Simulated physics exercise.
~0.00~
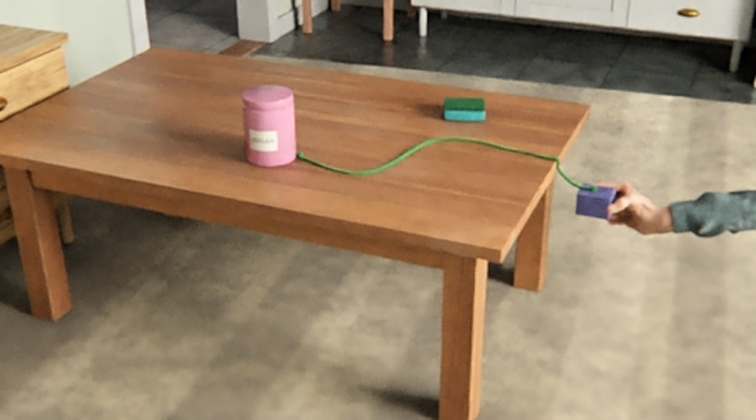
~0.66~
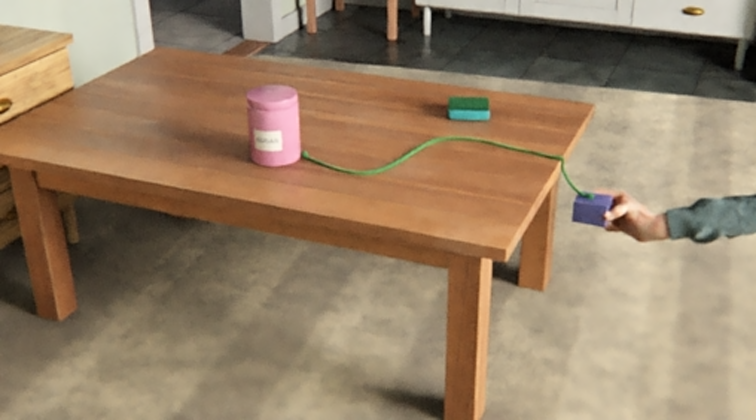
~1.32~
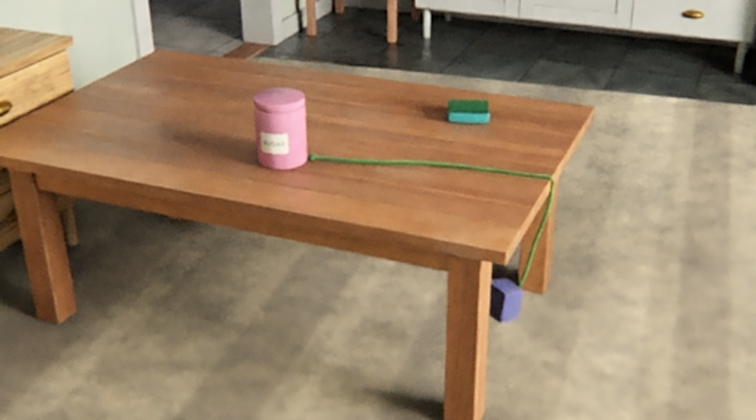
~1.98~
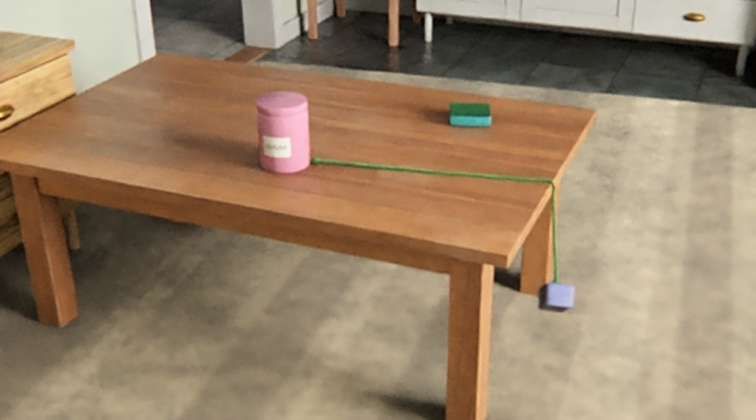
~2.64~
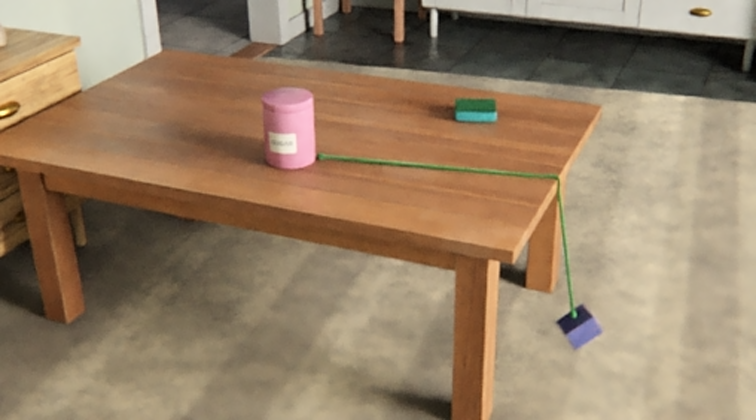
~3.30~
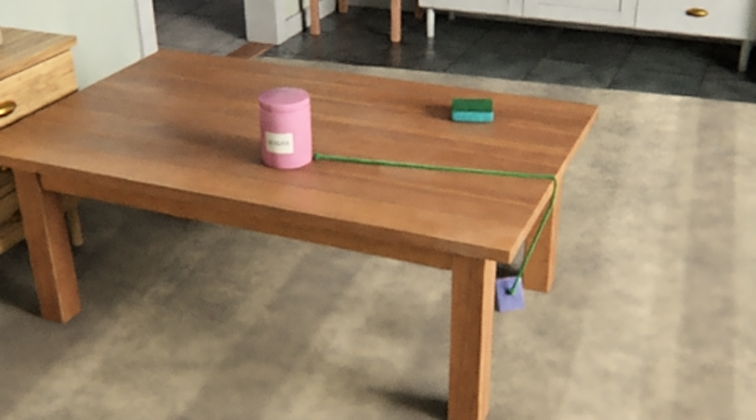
At a wooden table holding a pink canister and a green sponge, a hand holds a blue block on a green cord tied to the canister, then lets go. The block drops and swings below the edge, the canister shifts slightly, and the sponge stays put as the block hangs off the ground.
